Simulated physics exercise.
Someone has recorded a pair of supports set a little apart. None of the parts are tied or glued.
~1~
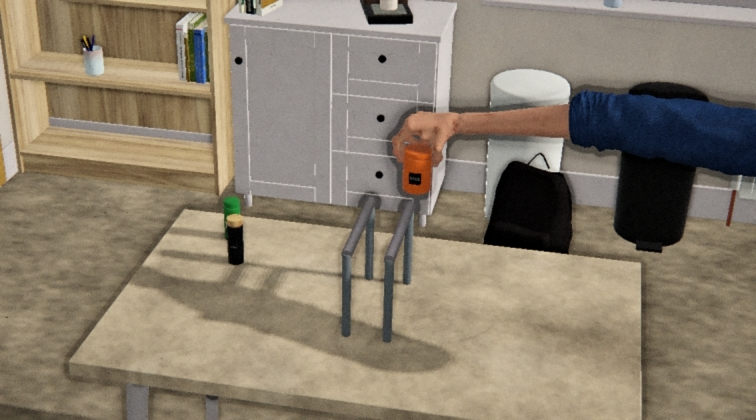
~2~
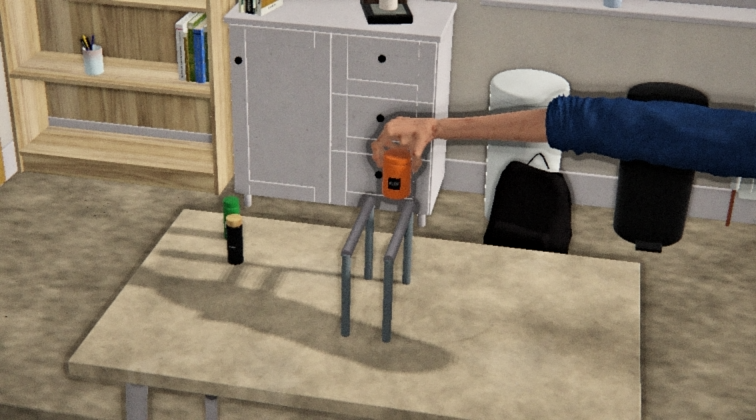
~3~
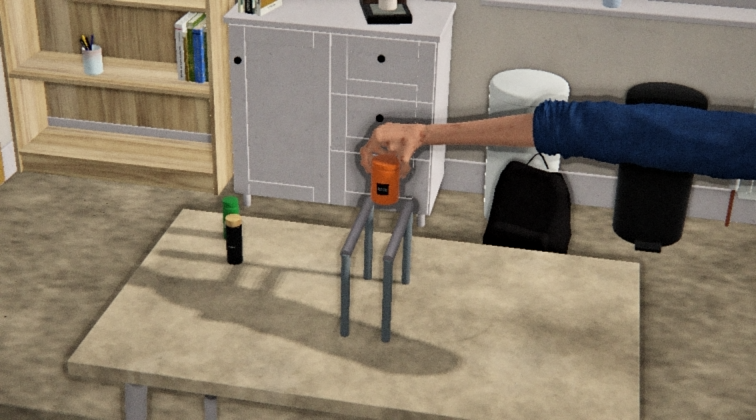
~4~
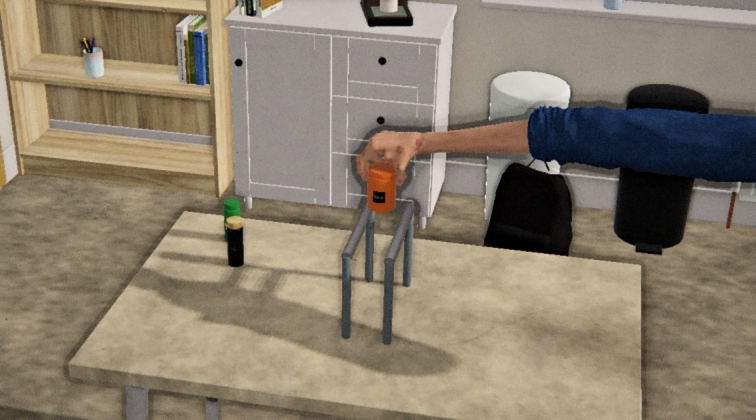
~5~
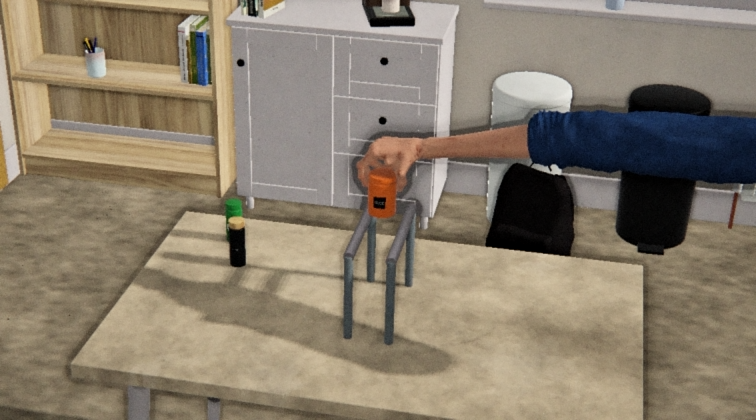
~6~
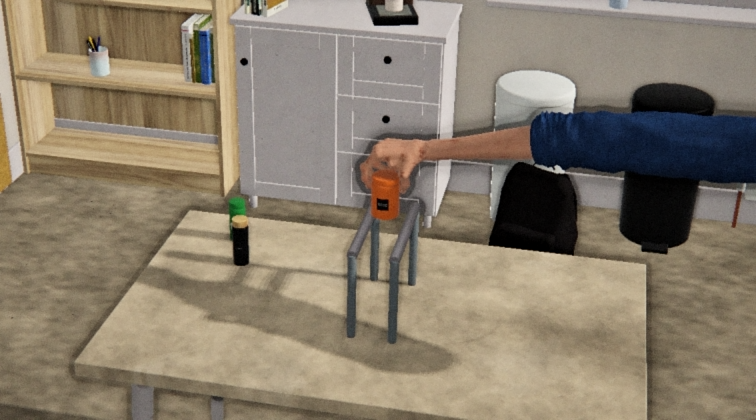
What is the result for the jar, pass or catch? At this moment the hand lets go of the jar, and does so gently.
My bet is it falls clear.
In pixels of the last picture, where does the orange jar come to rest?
Around (383, 292).
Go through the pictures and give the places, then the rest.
The first frame shows being brought over the gap; orange jar (417, 169); black shaker (235, 240).
The second frame shows being brought over the gap; orange jar (397, 174); black shaker (235, 240).
The third frame shows being brought over the gap; orange jar (385, 179); black shaker (234, 240).
The fourth frame shows being brought over the gap; orange jar (382, 187); black shaker (235, 242).
The fifth frame shows being brought over the gap; orange jar (382, 193); black shaker (237, 242).
The sixth frame shows held still over the gap; orange jar (385, 195); black shaker (241, 241).
Then, 0.20 s later than the last frame, orange jar moved about its own width near (385, 214).
Then, 0.30 s later than the last frame, orange jar moved well along near (383, 272).
Then, 0.40 s later than the last frame, orange jar moved well along near (383, 286).
When it is over, moved from the start, orange jar; the other 2 as before. End places, in pixels of the last picture, orange jar near (383, 292). The jar reaches the table.
